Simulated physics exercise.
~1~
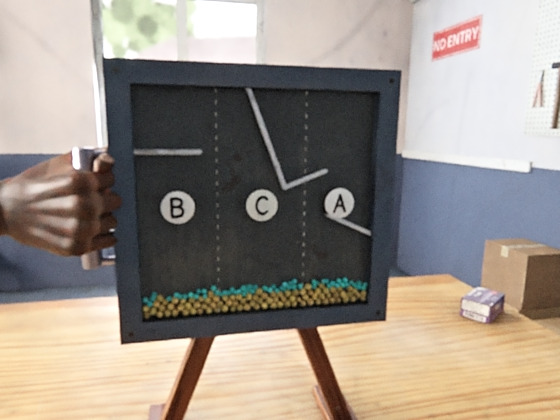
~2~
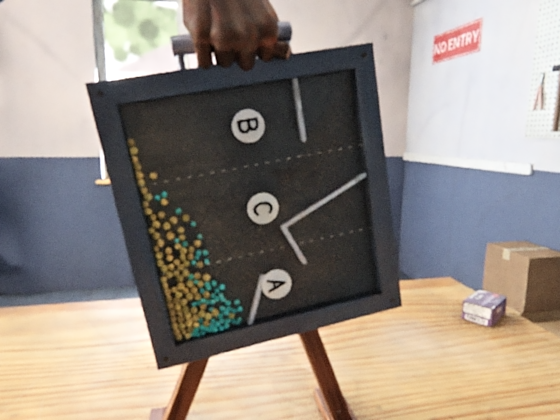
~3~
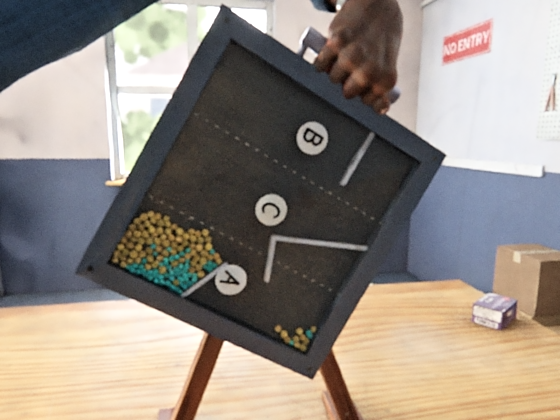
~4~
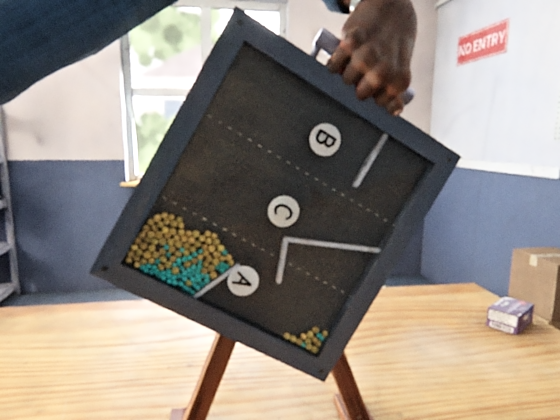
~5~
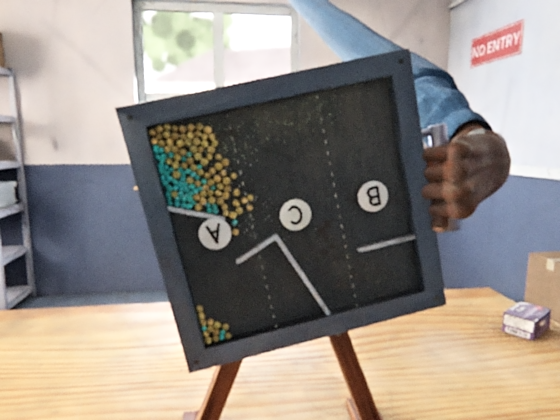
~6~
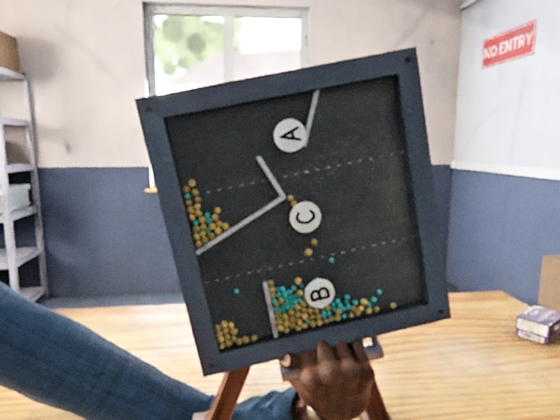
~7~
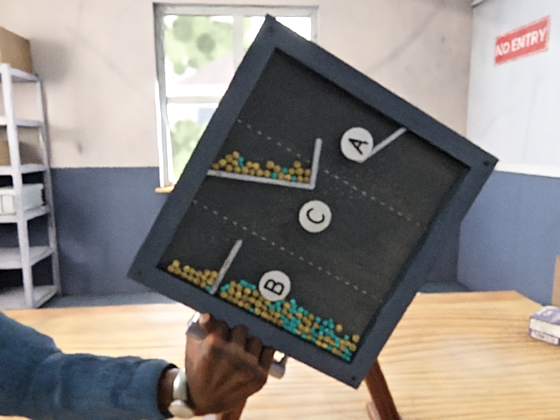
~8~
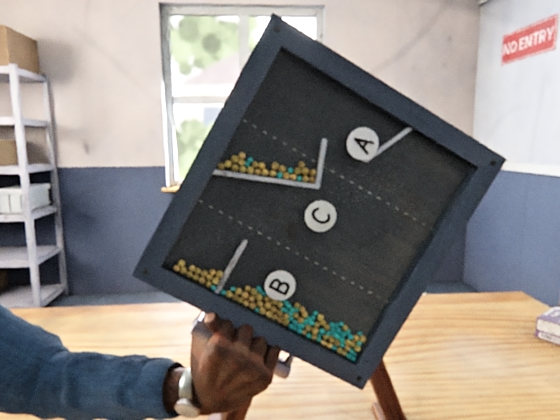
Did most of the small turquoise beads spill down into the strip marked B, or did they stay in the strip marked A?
Most of the small turquoise beads spilled down into the strip marked B, where they came to rest along the lower edge of the box.
